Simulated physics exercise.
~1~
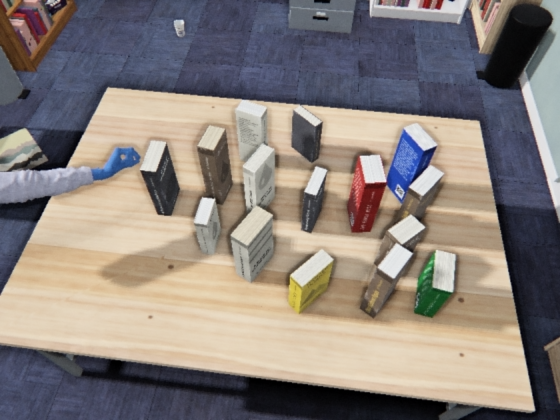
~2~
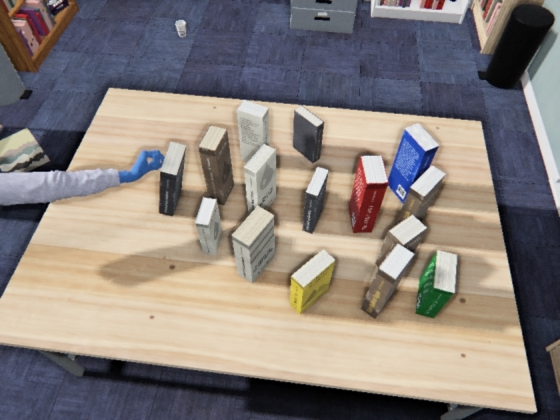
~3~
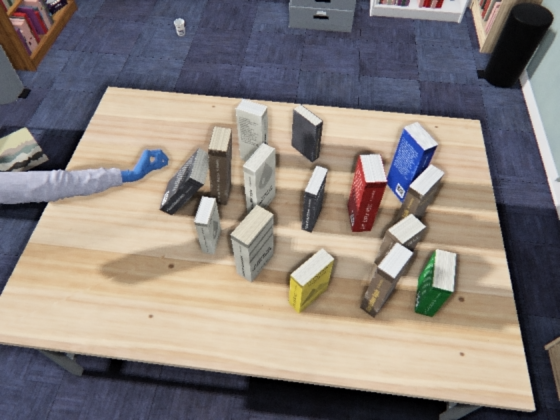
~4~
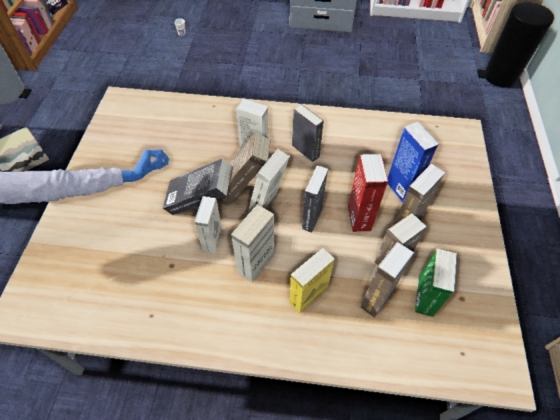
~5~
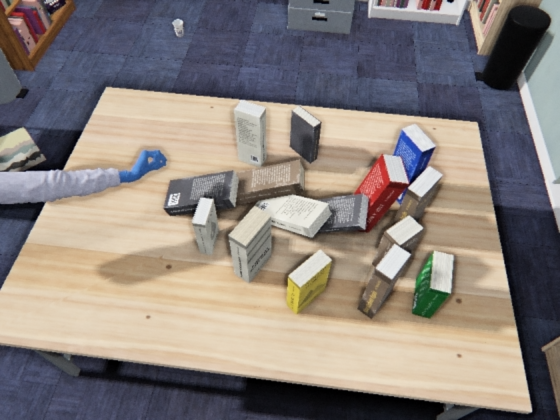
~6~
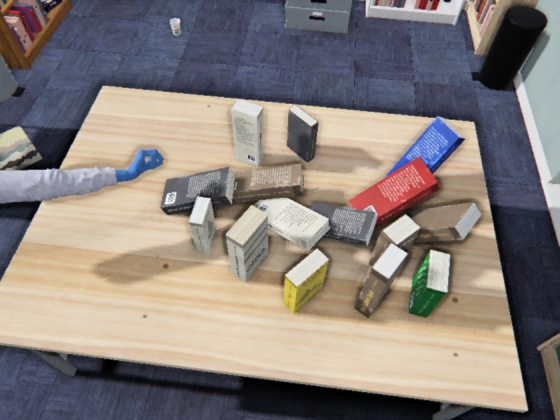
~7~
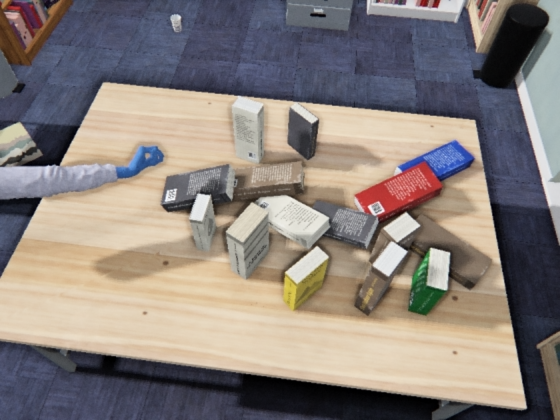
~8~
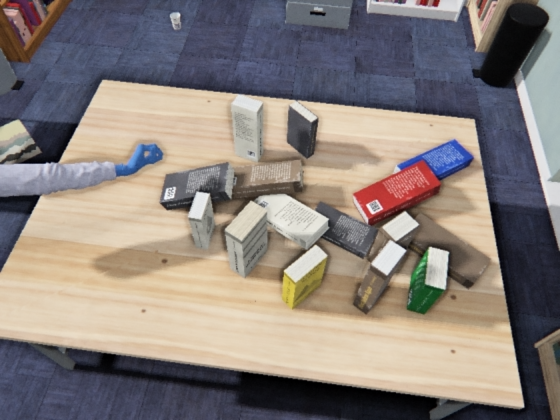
A blue-gloved hand reaches in from the left and pushes a dark, thick book standing at the near end of a loose crowd of books on a wooden table. The book tips to the right against a brown one, and the hand stops while the fall carries on. The brown book goes over, then a pale book and another dark one drop in turn. The red book leans and topples, and the blue book and a brownish one on the right fall too. At the end these lie flat, while the yellow book, the green book and several others still stand.
